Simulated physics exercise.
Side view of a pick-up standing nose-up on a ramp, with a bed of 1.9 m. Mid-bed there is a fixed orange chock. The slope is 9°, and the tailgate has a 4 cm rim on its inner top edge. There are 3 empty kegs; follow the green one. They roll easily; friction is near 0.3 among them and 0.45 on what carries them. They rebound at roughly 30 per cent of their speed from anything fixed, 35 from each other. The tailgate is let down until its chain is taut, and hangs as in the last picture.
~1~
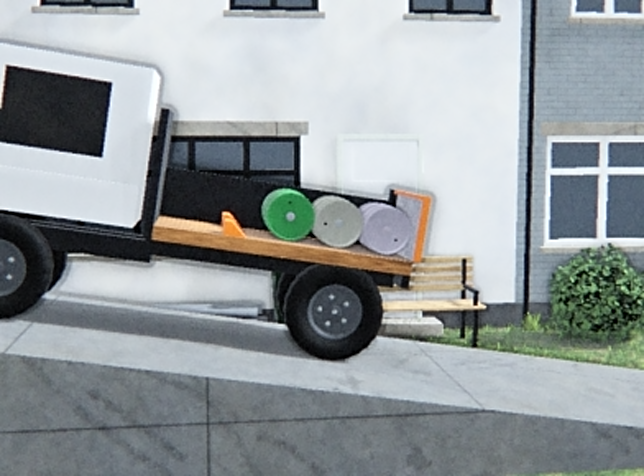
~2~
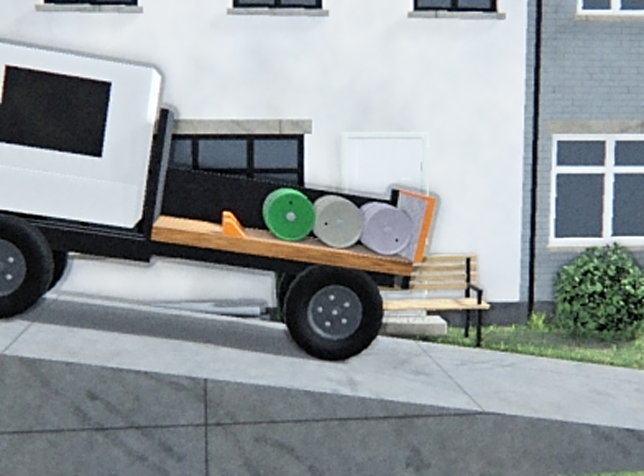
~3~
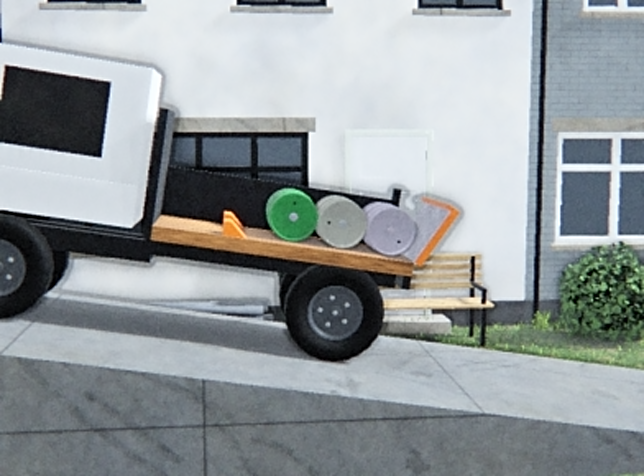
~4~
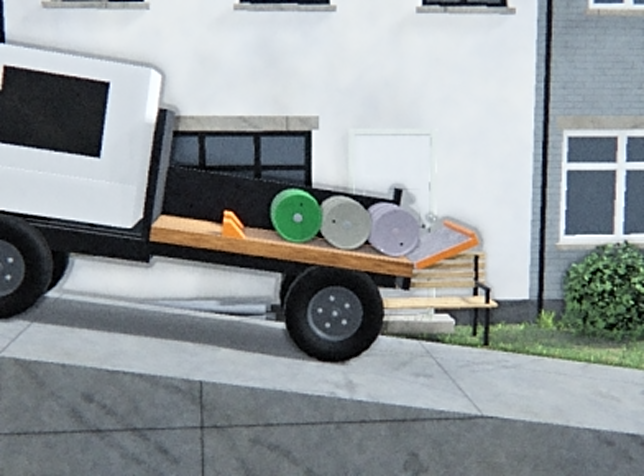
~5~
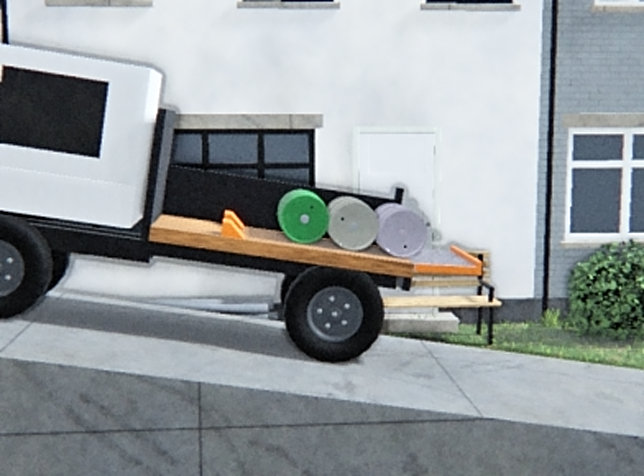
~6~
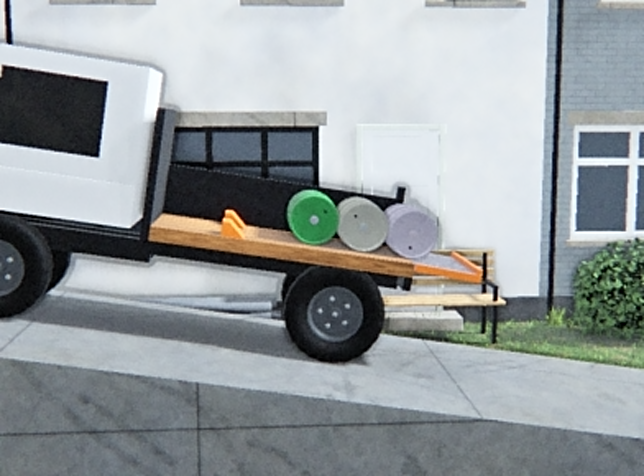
A white pick-up with a dark window stands nose-up to the left on a sloping grey ramp, seen from the side before white and grey buildings, a bench and a bush. On its wooden bed lie three round kegs in a row, green, pale grey and lilac, beside an orange-rimmed tailgate. The tailgate swings down to the right and the kegs roll slowly rightward, while the background drifts slightly right.
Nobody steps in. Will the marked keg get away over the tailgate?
The green keg gets away.
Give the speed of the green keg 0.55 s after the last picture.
Near 0.9 m/s.
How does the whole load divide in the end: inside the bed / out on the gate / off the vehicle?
0, 0 and 3.
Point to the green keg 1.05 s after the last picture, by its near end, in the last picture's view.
Around (429, 238).
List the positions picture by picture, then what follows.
The first frame shows green (291, 217); gate 81° above level, tip at (427, 199); 3 of the 3 make up the bottom layer on the bed.
The second frame shows green (291, 217); gate 77° above level, tip at (431, 200).
The third frame shows green (294, 218); gate 54° above level, tip at (455, 212).
The fourth frame shows green (298, 219); gate 22° above level, tip at (475, 242).
The fifth frame shows green (305, 220); gate 4° below level, tip at (478, 271).
The sixth frame shows green (315, 221); gate 11° below level, tip at (478, 279).
Another 0.5 s on from the last picture, green is on the bed, 35 cm short of the hinge, rolling right; 0 out so far.
Another 1.0 s on from the last picture, green is on the gate, 10 cm past the hinge, rolling right; 1 out so far.
Another 1.7 s on from the last picture, green is dropping off the gate; 3 out so far.
In the end (3.2 s after the last picture), green is out on the ground; 3 out so far.
